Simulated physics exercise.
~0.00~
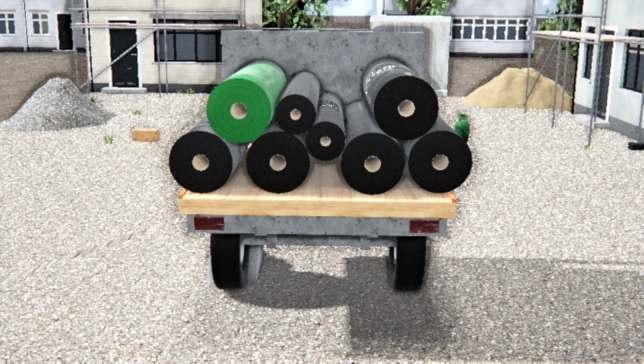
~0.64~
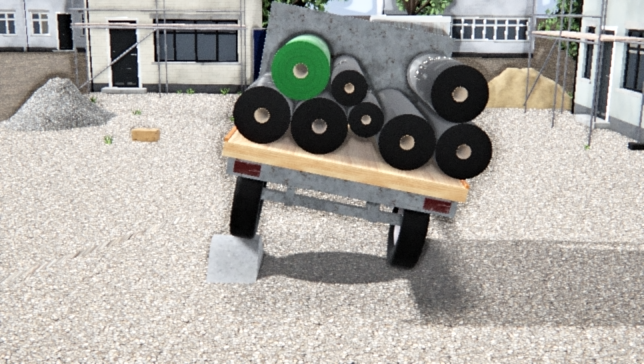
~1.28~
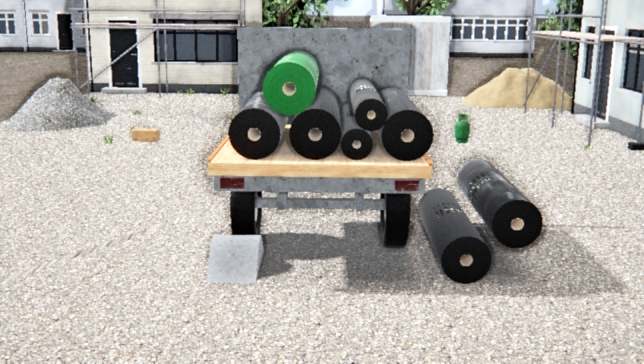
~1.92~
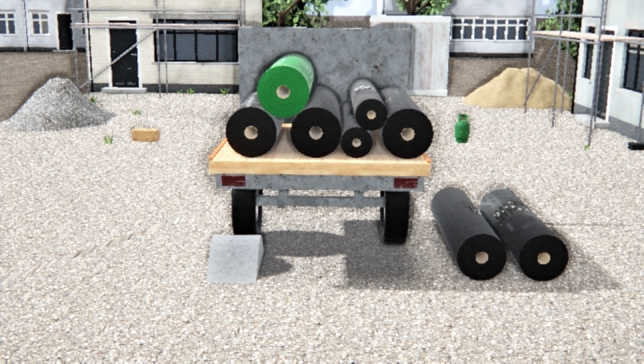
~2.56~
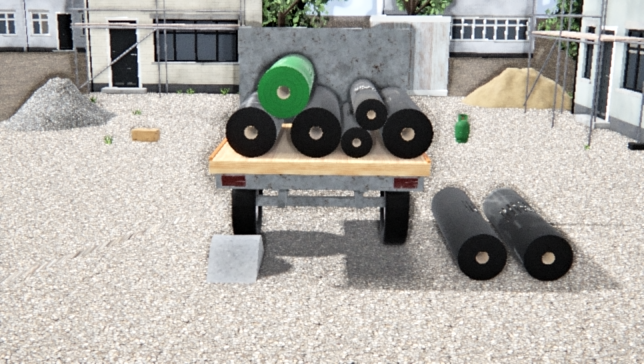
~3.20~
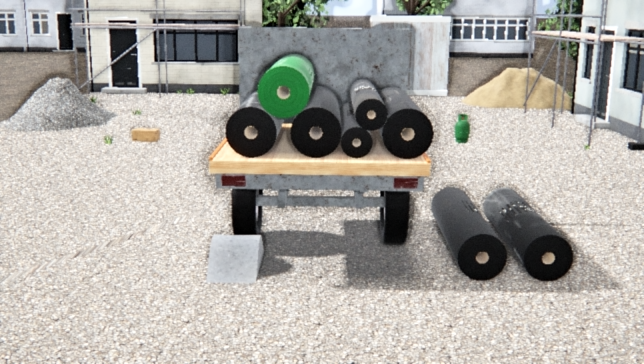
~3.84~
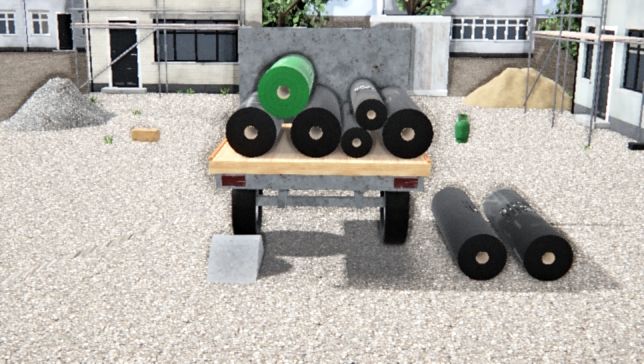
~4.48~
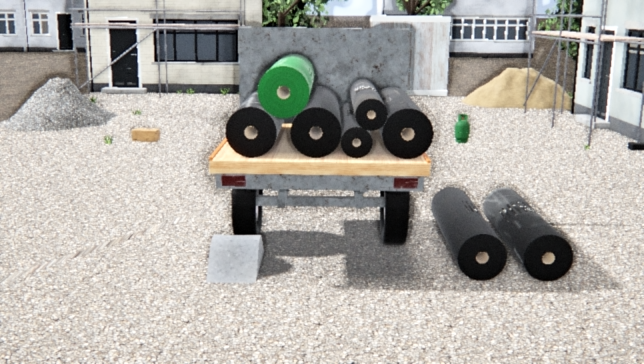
To begin with, a flat trailer stands on a gravel building site, stacked with eight rolls, their ends facing us, one green and the rest black. Its left wheel rides up a pale concrete hump, tipping the deck and its load down to the right. The trailer then drops level beyond the hump, and two large black rolls come off the right side onto the gravel. They shift until they lie side by side, while the green roll settles slightly leftward. Finally everything is still, with the green roll resting on top of black ones on the deck.
